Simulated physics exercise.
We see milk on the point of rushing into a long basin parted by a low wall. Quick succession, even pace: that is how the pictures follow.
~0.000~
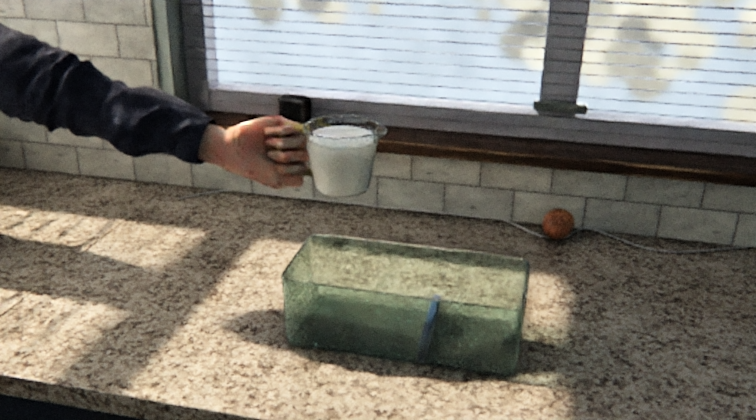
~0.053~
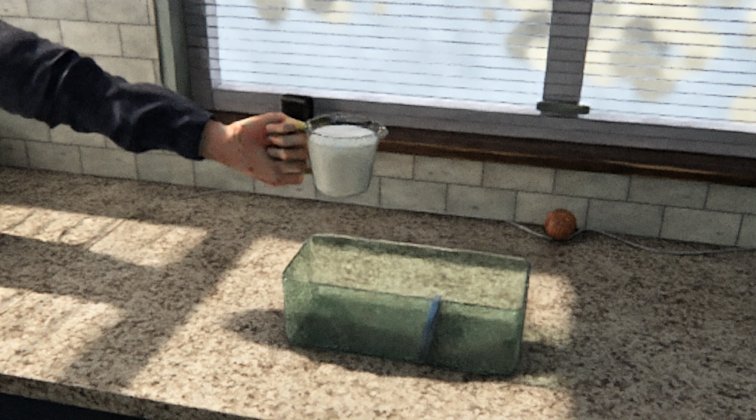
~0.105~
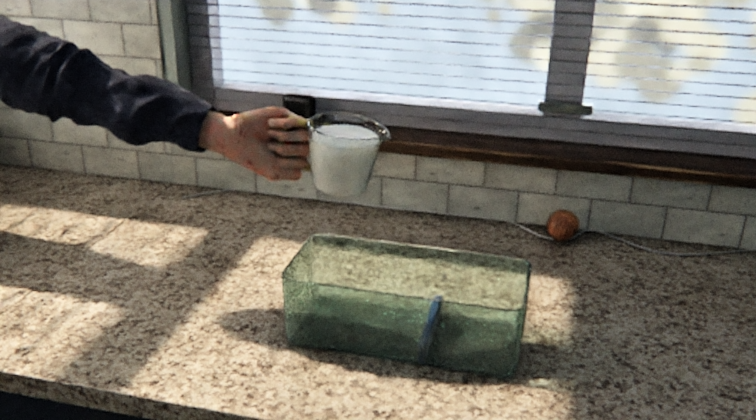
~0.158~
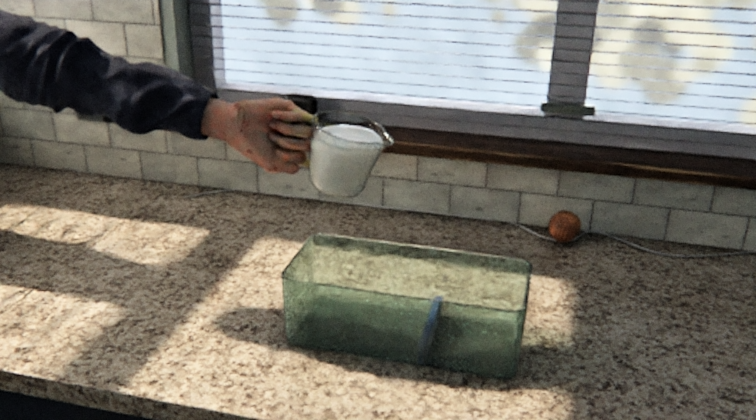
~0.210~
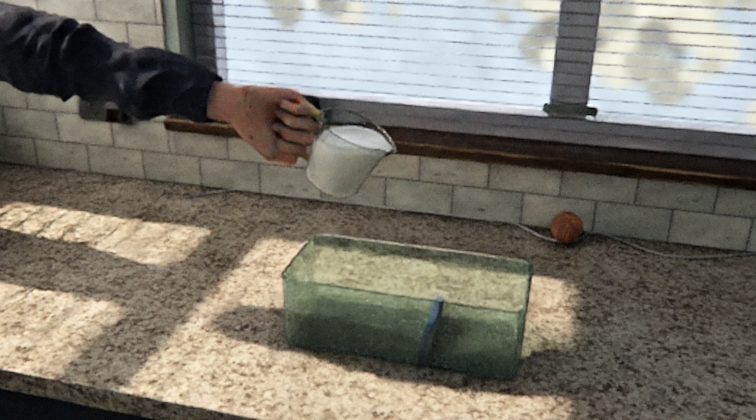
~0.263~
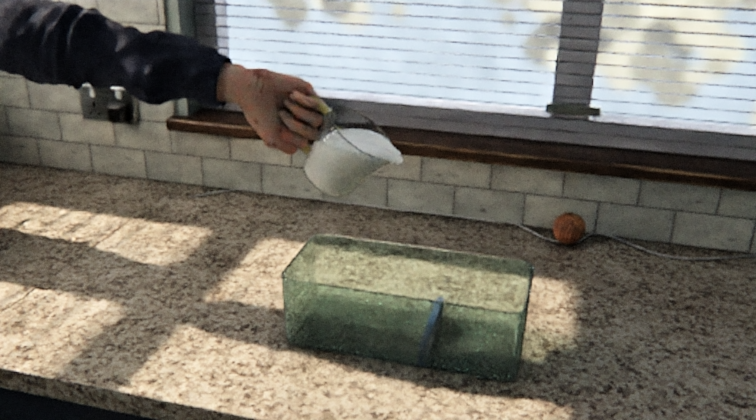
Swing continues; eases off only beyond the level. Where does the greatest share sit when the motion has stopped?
It's the lefthand side that gets the most, no doubt.
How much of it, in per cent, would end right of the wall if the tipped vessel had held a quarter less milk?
Estimate: Around 10 per cent.
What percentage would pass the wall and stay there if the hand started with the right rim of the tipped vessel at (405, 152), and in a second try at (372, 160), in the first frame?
In order, some 55 and 10 percent.
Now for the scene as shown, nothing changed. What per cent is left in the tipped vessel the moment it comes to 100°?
Around 35 in a hundred.
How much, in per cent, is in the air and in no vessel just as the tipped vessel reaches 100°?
Around 35 in a hundred.
By 0.55 s the tilt is 100° and 36 per cent is still to pour, 10 is left of the wall and 17 right of it.
By 0.75 s the tilt is 114° and 2 per cent is still to pour, 63 is left of the wall and 26 right of it.
By 0.97 s the tilt is 114° and 0 per cent is still to pour, 66 is left of the wall and 29 right of it.
By 1.21 s the tilt is 114° and 0 per cent is still to pour, 67 is left of the wall and 30 right of it.
At rest 67 per cent lies left of the wall, 30 right of it and 3 outside.
